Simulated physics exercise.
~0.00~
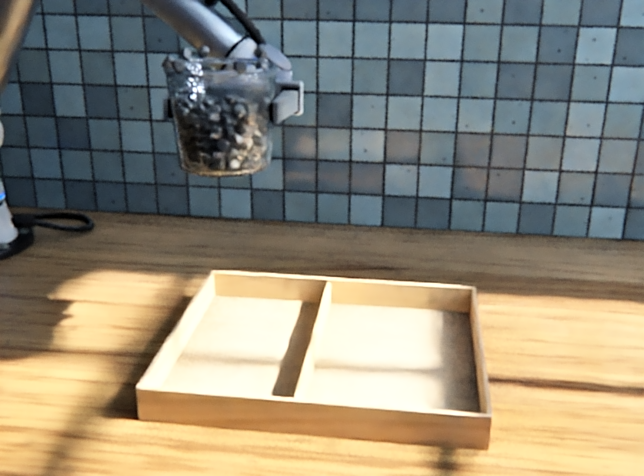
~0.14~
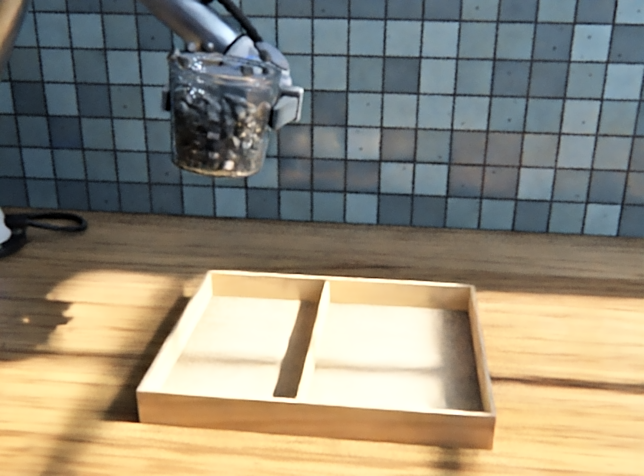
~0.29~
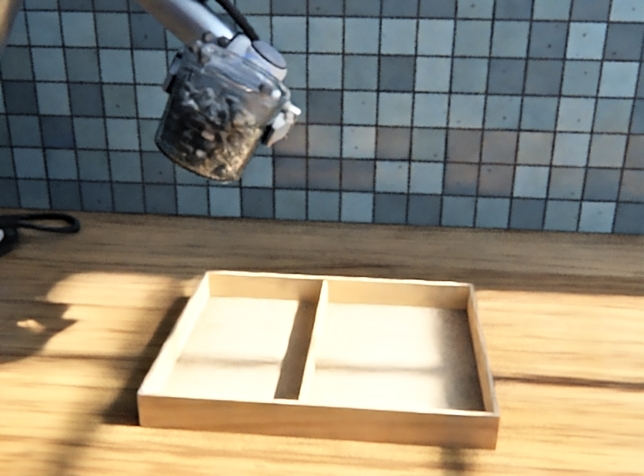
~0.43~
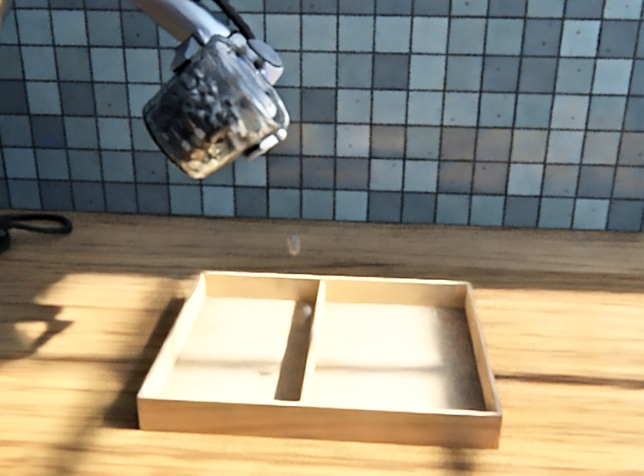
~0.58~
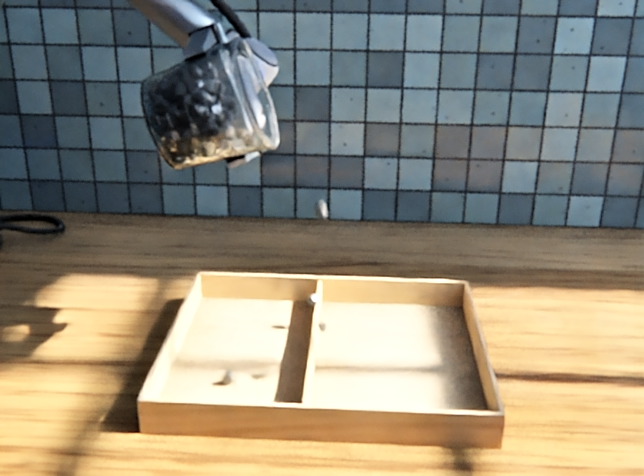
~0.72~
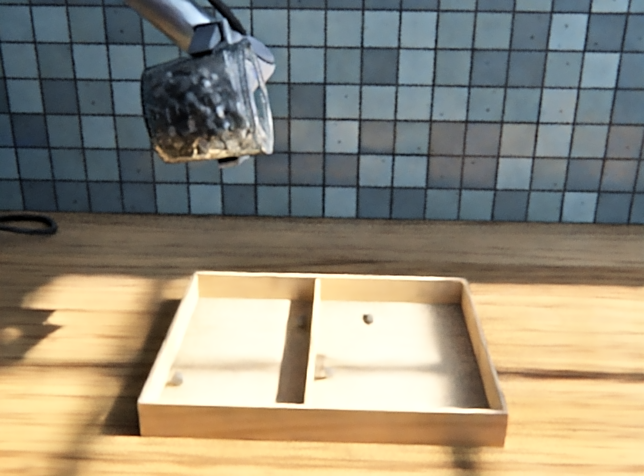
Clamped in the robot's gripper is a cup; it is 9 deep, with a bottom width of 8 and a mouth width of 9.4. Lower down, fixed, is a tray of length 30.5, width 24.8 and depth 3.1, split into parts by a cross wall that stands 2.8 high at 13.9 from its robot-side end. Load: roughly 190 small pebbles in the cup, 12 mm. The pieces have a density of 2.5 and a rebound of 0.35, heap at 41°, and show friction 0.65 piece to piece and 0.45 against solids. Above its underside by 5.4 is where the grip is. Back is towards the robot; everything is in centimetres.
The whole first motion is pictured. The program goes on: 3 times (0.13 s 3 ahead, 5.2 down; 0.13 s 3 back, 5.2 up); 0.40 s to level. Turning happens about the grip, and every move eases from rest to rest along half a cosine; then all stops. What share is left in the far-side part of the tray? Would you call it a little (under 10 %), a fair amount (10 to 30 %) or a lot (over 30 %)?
I would call it a fair amount, 10 to 30 %.
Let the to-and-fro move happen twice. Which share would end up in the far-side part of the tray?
Approx. 15 per cent.
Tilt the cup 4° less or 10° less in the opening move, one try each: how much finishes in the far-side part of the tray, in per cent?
It would be around 10 and 5 per cent.
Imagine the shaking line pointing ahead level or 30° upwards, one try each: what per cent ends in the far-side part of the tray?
You'd get about 65 per cent with the first setting and about 85 per cent with the second.
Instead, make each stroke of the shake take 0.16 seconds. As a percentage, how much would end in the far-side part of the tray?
Estimate: Near 5 per cent.
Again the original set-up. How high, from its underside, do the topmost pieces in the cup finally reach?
8.0 cm.
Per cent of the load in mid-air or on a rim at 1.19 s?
About 3 per cent.
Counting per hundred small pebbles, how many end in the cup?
Roughly 80 in a hundred.
After 1.19 s, tilted 78° forward, highest piece 27 above the table; 167 in the cup, 14 in the far-side part, 2 in the robot-side part, 6 in flight or on a rim.
After 1.66 s, tilted 50° forward, highest piece 26 above the table; 148 in the cup, 31 in the far-side part, 7 in the robot-side part, 3 in flight or on a rim.
After 2.10 s, level, highest piece 29 above the table; 148 in the cup, 32 in the far-side part, 9 in the robot-side part.
After 3.15 s, level, highest piece 28 above the table; 148 in the cup, 32 in the far-side part, 9 in the robot-side part.
At rest, 148 in the cup, 32 in the far-side part, 9 in the robot-side part. That is 17 % in the far-side part of the tray.
